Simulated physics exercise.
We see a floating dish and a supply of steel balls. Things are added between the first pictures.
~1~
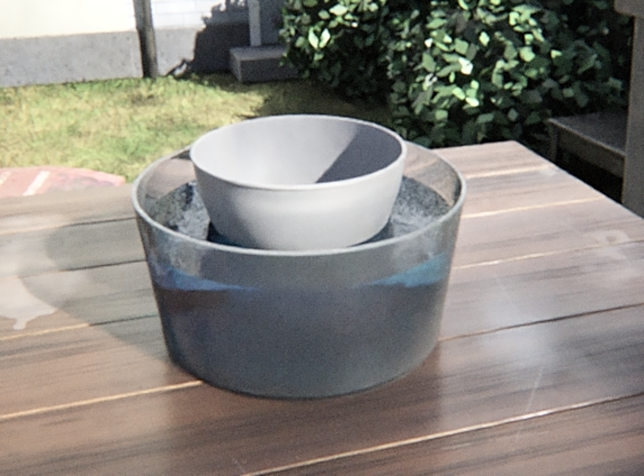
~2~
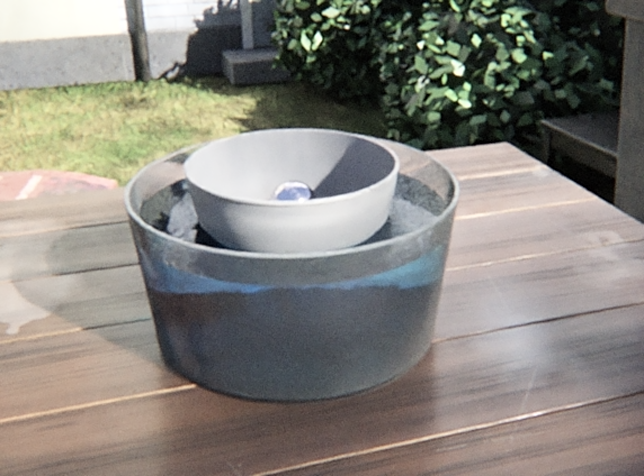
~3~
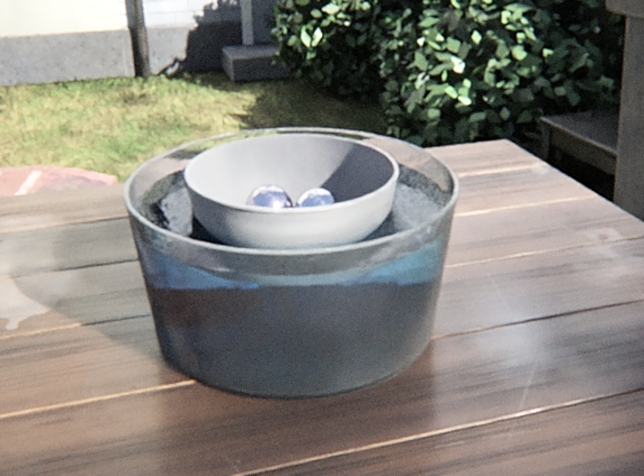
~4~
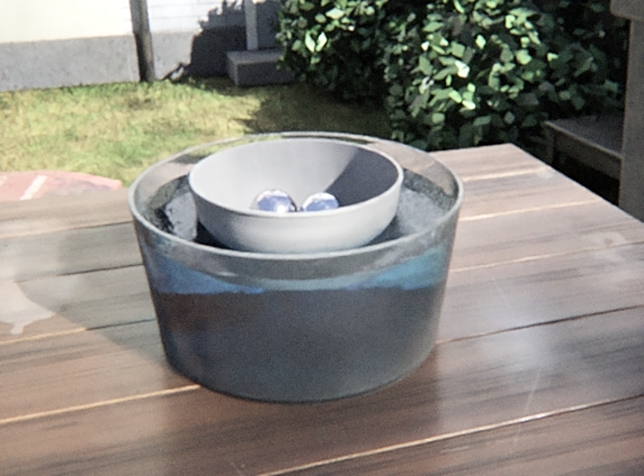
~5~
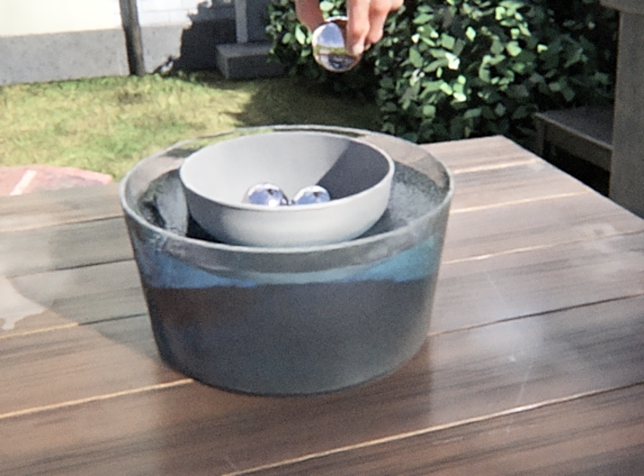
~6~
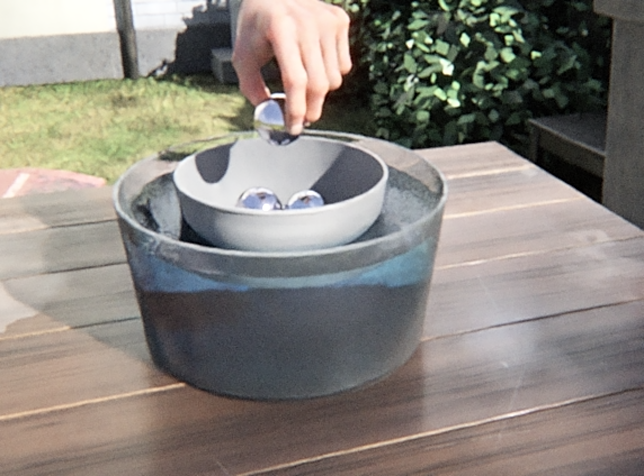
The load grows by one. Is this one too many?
It carries it.
A moment on, the steel ball is in and the dish dips.
Further on, it steadies; about a third of its side above the surface.
When it is over, the dish floats; about a third of its side above the surface.
